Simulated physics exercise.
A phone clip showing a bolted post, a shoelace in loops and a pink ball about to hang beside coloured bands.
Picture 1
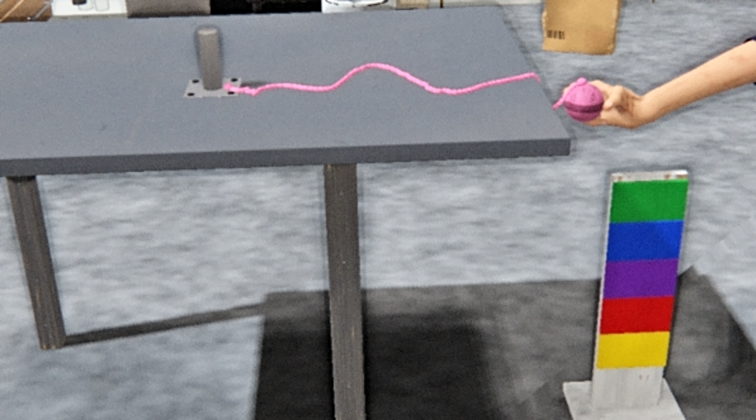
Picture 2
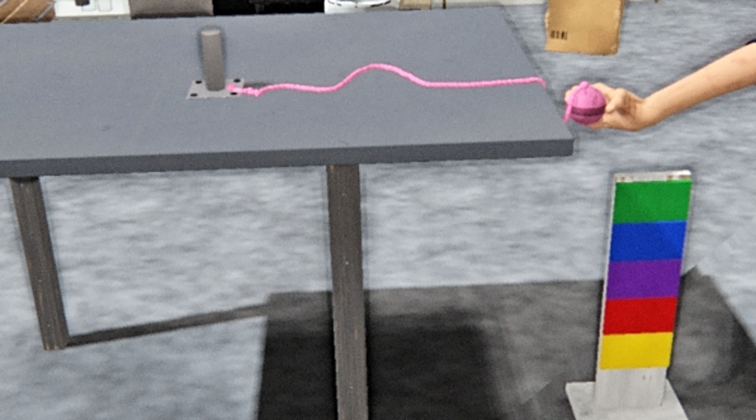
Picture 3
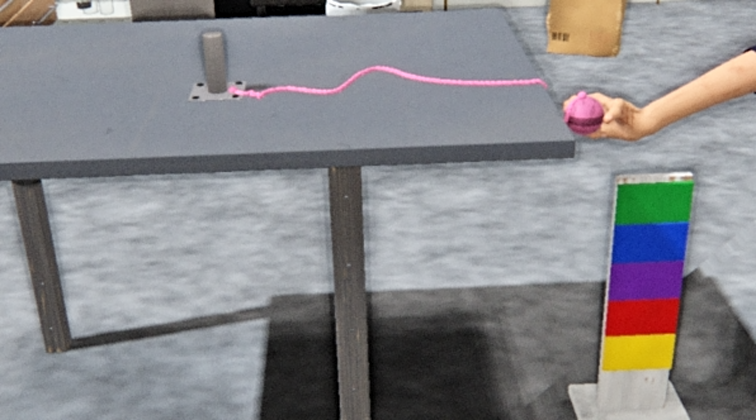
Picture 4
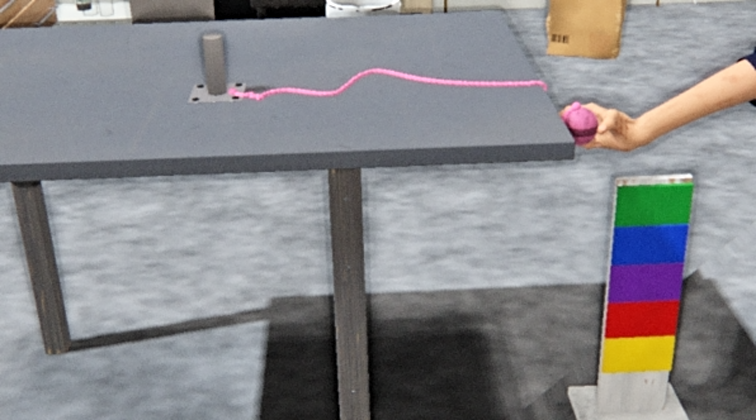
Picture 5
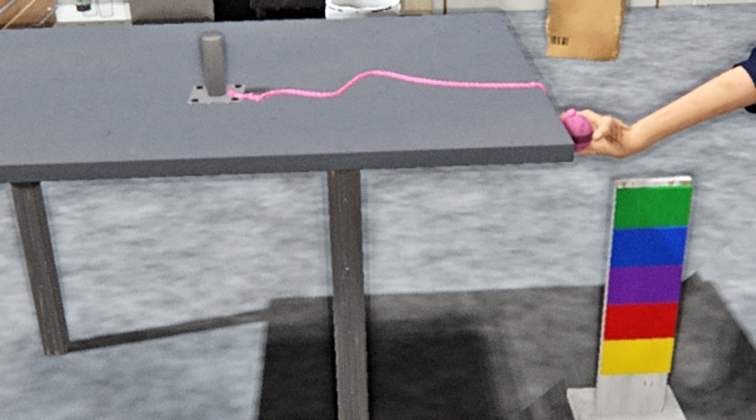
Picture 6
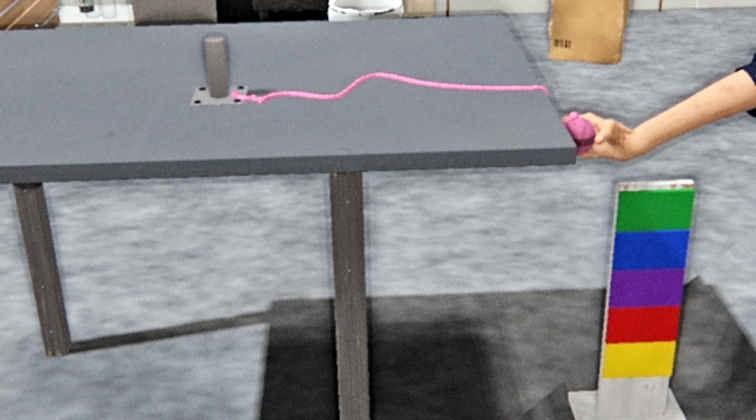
A hand holding a pink ball just off the table's right edge lowered it slightly and drew it closer to the edge, while the wavy pink cord across the tabletop, beside the post, barely shifted.
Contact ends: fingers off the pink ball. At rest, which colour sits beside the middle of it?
Its centre is beside purple.
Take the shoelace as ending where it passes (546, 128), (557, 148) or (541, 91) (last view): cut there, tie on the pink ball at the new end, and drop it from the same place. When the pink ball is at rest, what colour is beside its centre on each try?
Green; blue; above them all.
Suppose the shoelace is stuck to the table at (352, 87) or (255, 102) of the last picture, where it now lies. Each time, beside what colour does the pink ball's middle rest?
Taking the two tries in turn, you'd get blue and then purple.
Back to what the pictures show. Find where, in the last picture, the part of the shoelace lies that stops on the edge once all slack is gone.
It lies at about (464, 88).
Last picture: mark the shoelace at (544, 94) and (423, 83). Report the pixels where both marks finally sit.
Point one: (533, 156); point two: (500, 77).
Soon after, ball near (492, 275); level with blue.
After that, ball near (537, 291); level with purple.
In the end, ball near (532, 286); level with purple. At purple.
